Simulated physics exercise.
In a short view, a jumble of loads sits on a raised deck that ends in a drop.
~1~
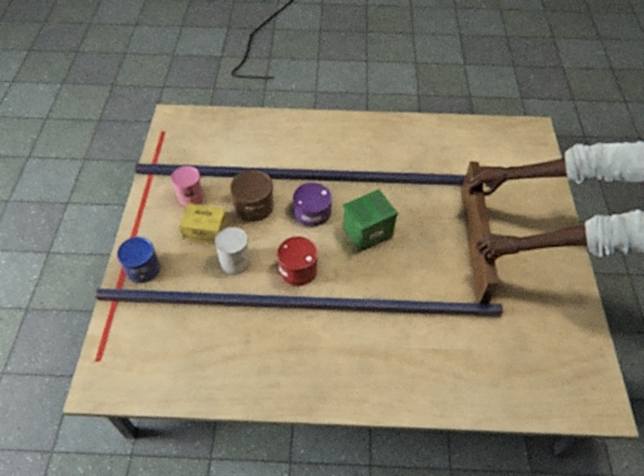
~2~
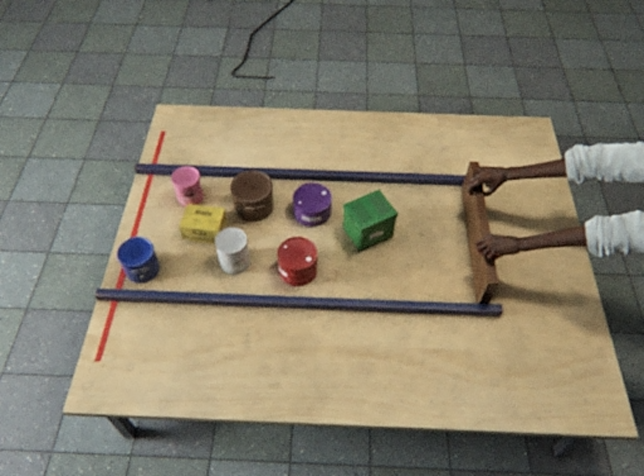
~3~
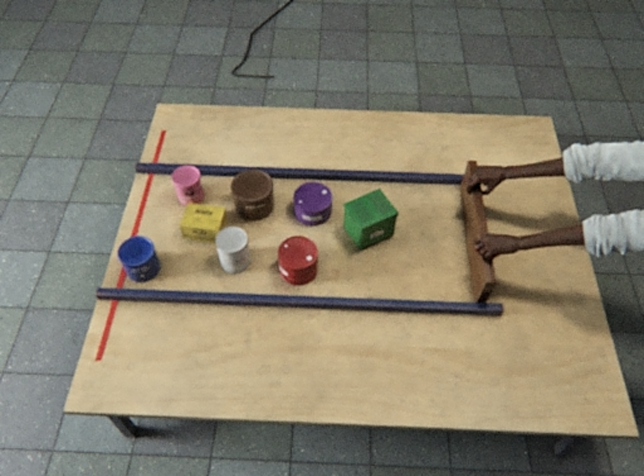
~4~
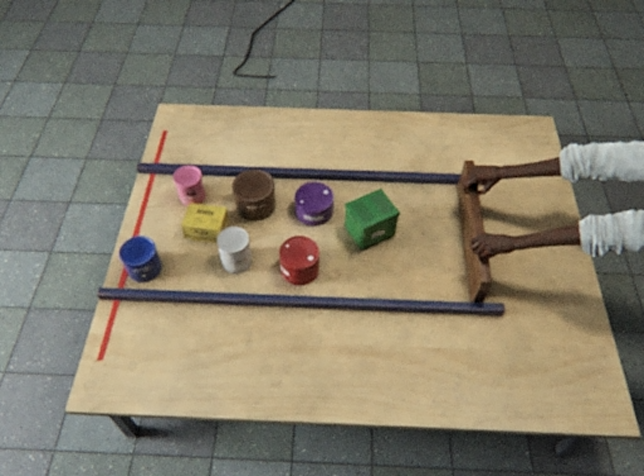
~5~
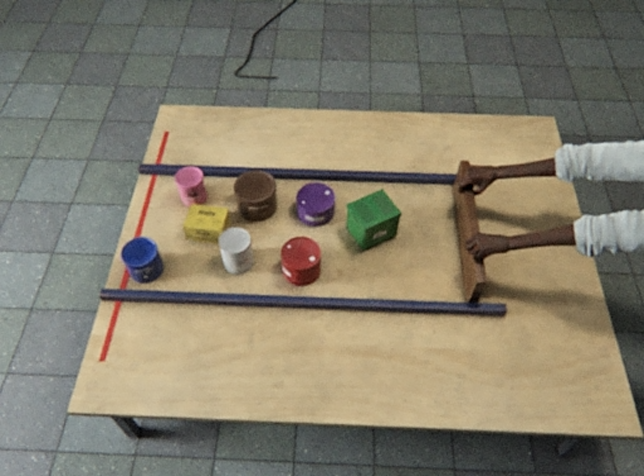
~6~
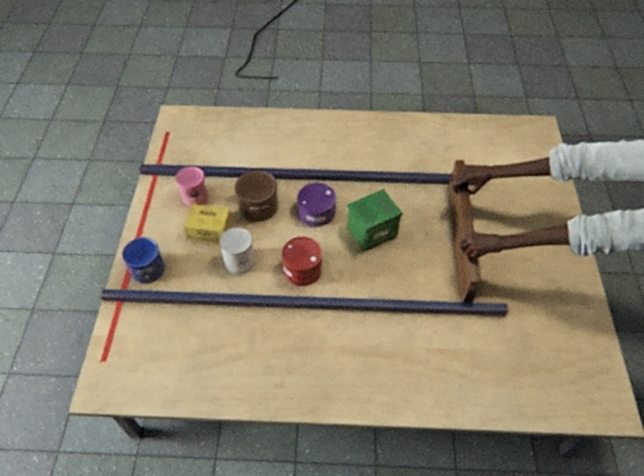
Two dark-skinned hands in white sleeves grip a brown plank at the right of a light wooden table, seen from above on a grey tiled floor. Between two dark rails sit pink, brown, purple, yellow, blue, white, red and green containers, with a red tape line at left. The hands slide the plank slightly left, not touching the containers, while the view shifts very faintly.
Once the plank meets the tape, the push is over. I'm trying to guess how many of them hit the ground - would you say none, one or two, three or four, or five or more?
Watching this, the number dropping off is more than four.
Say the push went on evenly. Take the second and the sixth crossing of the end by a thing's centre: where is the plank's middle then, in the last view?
Near (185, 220) first, near (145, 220) second.
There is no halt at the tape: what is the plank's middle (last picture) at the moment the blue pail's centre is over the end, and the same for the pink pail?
Its middle is about (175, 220) and about (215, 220).
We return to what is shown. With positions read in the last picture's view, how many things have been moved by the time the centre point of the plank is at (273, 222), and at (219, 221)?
At that stage 6; at the next, 8.
Soon after, none off yet; blue pail at rest near (144, 261); pink pail at rest near (193, 188); yellow box at rest near (209, 224).
After that, none off yet; blue pail at rest near (144, 261); pink pail moving near (190, 187); yellow box at rest near (209, 224).
And then, none off yet; blue pail displaced about its own width near (115, 269); pink pail tilting well over near (116, 180); yellow box displaced well along near (137, 222).
In the end, the number that fall off is five or more; gone, green tote, purple canister, red canister, brown pail, white canister, yellow box, pink pail and blue pail.
